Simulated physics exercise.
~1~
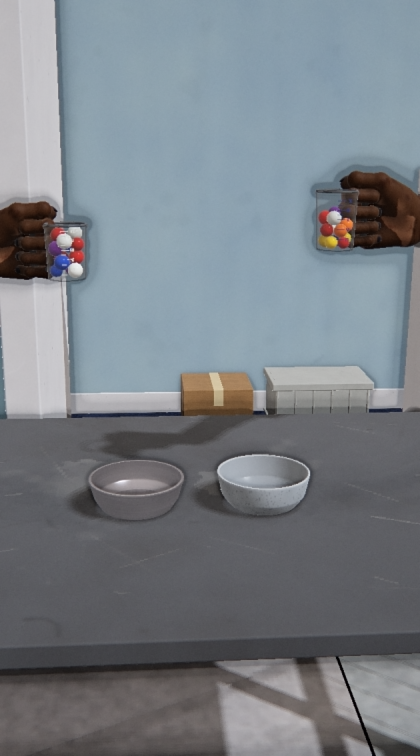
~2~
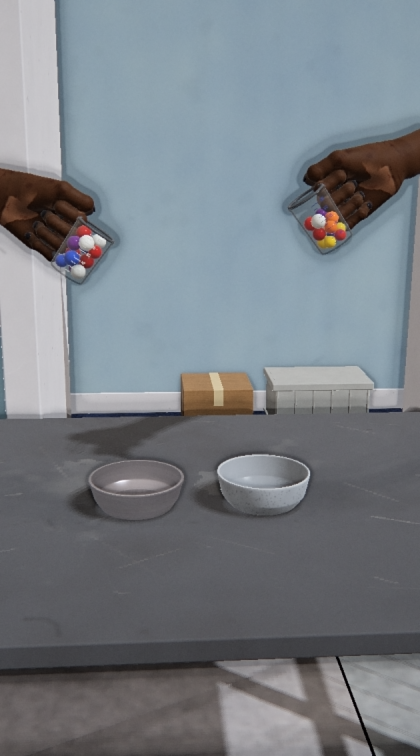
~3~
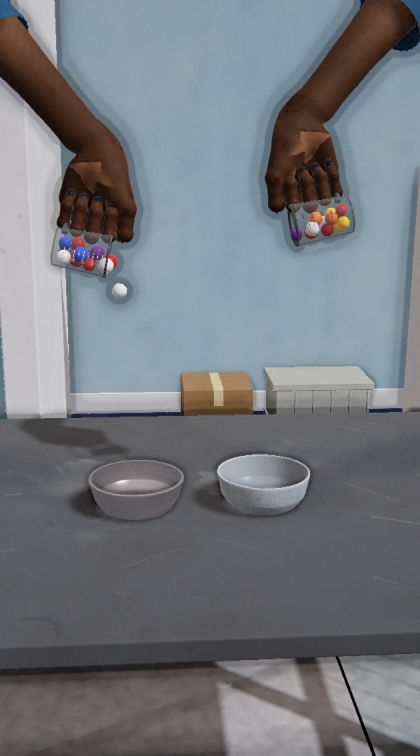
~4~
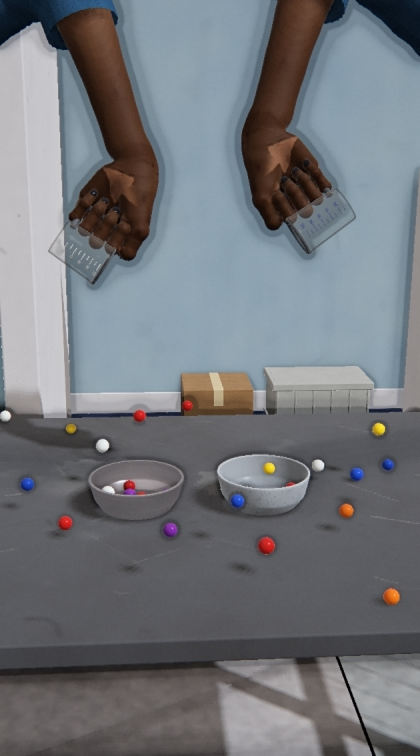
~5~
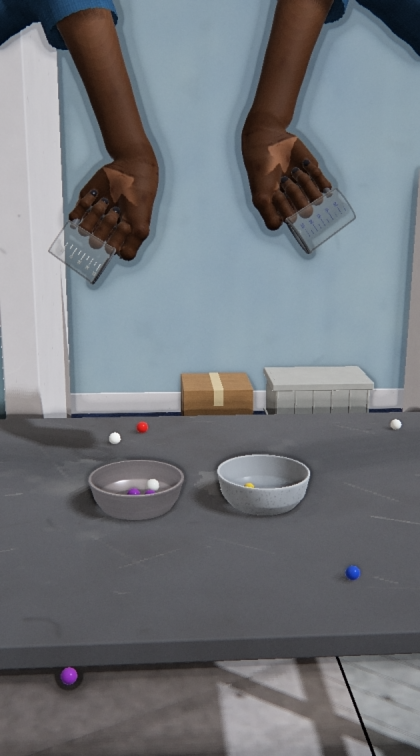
Two hands tipping clear cups of colourful balls over two shallow bowls, a few landing inside while most scatter across the grey table.
